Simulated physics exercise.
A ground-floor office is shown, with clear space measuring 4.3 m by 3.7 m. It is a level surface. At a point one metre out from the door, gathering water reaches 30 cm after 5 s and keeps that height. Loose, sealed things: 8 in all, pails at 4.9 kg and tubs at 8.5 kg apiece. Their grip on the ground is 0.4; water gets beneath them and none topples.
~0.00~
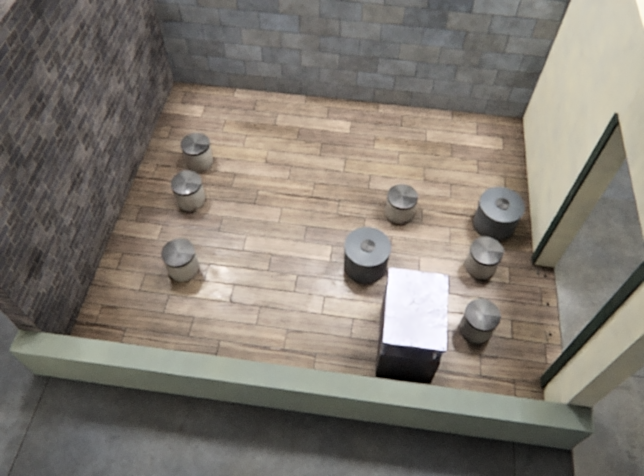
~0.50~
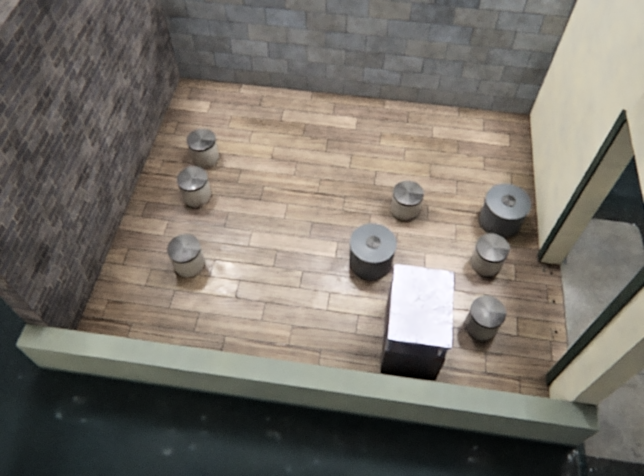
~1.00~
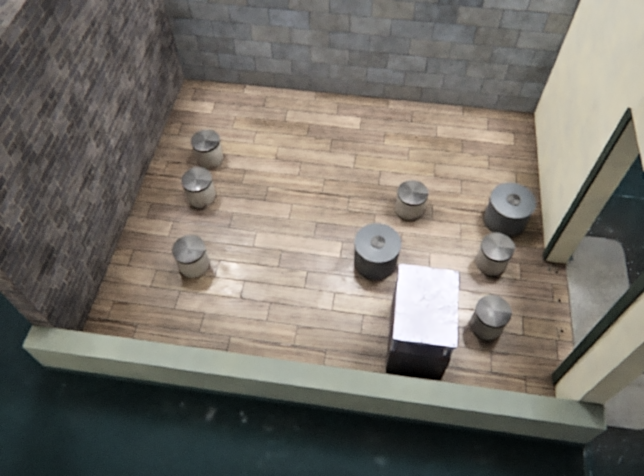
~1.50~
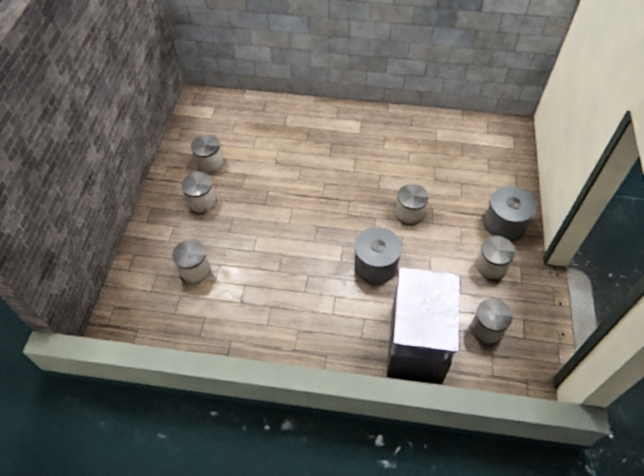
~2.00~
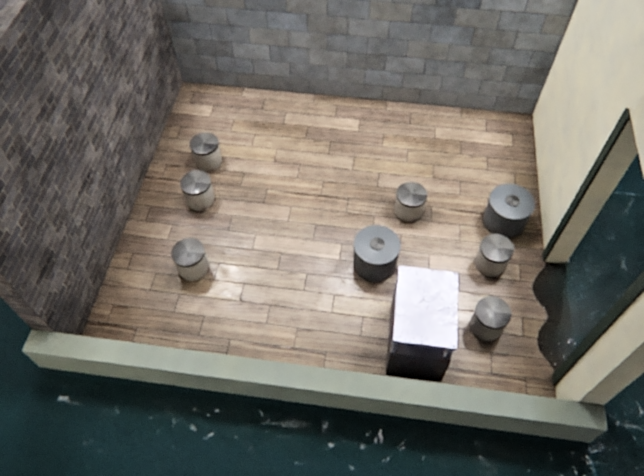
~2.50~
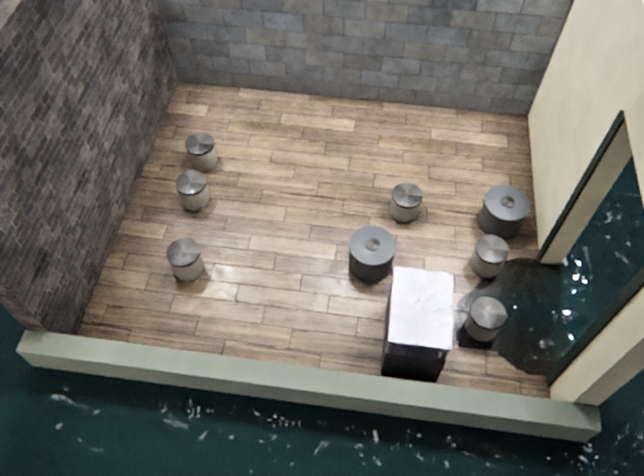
In the video, dark water spreads across the ground outside a walled room with a wood-plank floor, then enters through the doorway on the right and reaches the nearest grey cylinders, while the cylinders and white-topped block stay still.
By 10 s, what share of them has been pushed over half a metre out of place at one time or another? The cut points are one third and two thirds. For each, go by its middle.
The portion reaches two thirds.
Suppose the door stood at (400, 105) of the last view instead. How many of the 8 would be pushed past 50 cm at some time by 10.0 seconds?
Count: 7.
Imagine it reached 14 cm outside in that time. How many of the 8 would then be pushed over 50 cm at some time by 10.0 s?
In that case the number is 4.
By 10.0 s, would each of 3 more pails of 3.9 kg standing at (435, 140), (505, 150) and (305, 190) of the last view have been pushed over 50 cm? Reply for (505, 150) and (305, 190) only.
One by one: Below; above.
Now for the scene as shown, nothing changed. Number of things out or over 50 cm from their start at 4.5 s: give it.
The number by then is 3.
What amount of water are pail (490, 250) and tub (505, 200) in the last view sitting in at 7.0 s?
3 and 3 cm.
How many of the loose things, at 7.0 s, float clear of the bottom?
5.
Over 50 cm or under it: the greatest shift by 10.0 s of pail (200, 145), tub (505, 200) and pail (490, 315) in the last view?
Beyond, within, beyond.
After 3.5 s 0 of 8 are over 50 cm from their spots; 0 afloat.
After 4.5 s 3 of 8 are over 50 cm from their spots; 1 afloat.
After 7.0 s 6 of 8 are over 50 cm from their spots; 5 afloat.
After 10.0 s 6 of 8 are over 50 cm from their spots, and 7 have been at some point; 5 afloat.
